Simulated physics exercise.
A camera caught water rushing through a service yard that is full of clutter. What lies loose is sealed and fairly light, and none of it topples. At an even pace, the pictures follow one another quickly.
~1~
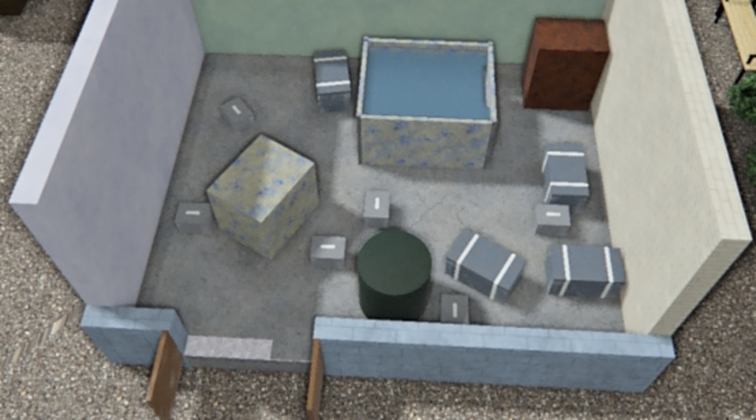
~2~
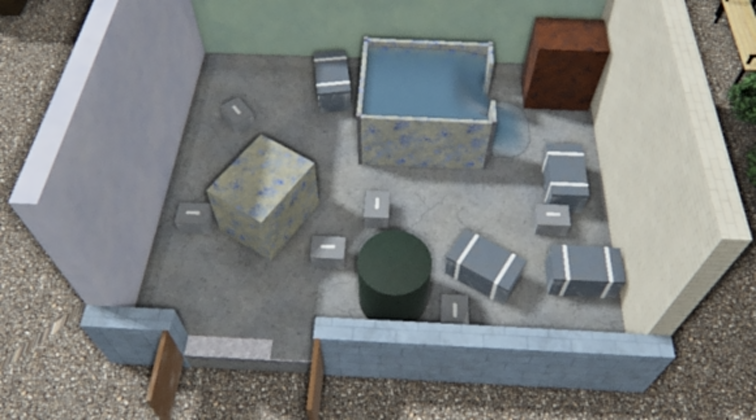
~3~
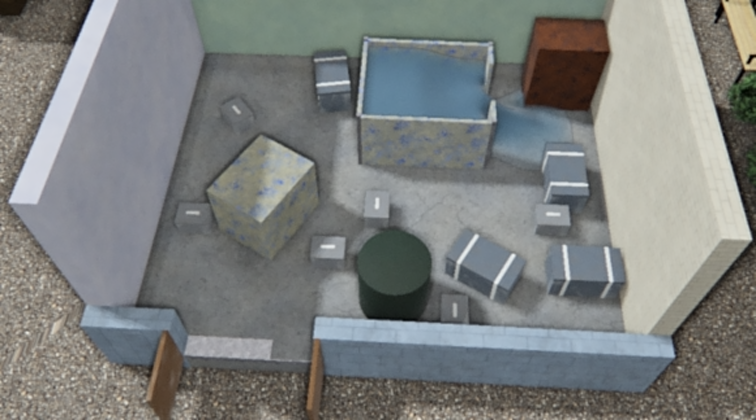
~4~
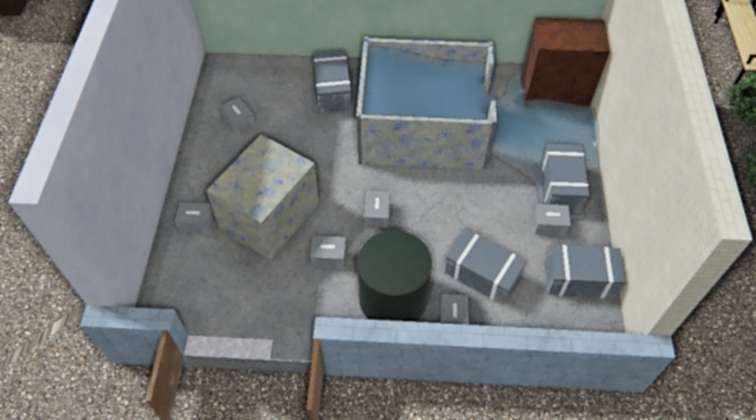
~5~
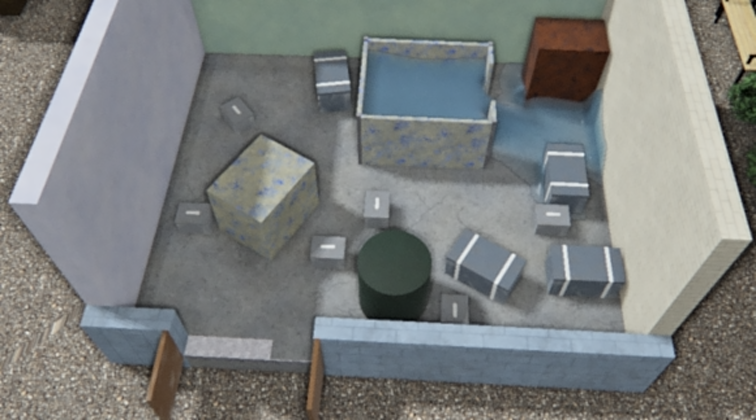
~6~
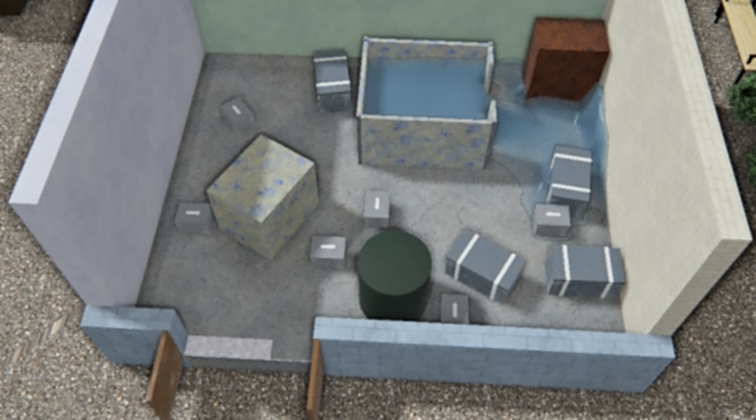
At first, a stone-walled tank in a cluttered yard sits full of water, with the floor around it dry. Then water pours from the tank's right side and spreads across the floor toward the right wall, and around a strapped grey trunk, which shifts slightly as the tank's level drops.
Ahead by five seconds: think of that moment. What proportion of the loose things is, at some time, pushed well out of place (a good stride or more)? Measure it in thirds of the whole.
The share is one to two thirds of the whole.
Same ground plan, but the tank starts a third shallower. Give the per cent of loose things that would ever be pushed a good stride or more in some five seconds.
I'd put it near 50 percent.
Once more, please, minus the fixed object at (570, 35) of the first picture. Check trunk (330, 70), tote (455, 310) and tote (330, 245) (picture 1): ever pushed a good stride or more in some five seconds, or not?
Following the order you gave: Got moved a good way, moved little if at all, moved little if at all.
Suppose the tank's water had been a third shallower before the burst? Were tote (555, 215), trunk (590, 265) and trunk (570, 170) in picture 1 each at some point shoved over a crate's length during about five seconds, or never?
Well, one by one: Carried that far, carried that far, carried that far.
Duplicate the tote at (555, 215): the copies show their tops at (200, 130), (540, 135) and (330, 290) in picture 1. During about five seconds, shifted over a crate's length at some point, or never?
Here's the rundown: Never gets far, sent far off, and finally never gets far.
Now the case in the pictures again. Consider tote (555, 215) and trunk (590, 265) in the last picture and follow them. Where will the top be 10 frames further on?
Roughly (508, 264) and (558, 316).
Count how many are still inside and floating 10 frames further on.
Tally at that point: 3.
A moment on, 0 of 10 are well off their spots; 0 afloat.
Next, 3 of 10 are well off their spots; 3 afloat.
Later, 4 of 10 are well off their spots; 5 afloat.
In the end, 5 of 10 are well off their spots, and 5 have been at some point; 7 afloat.
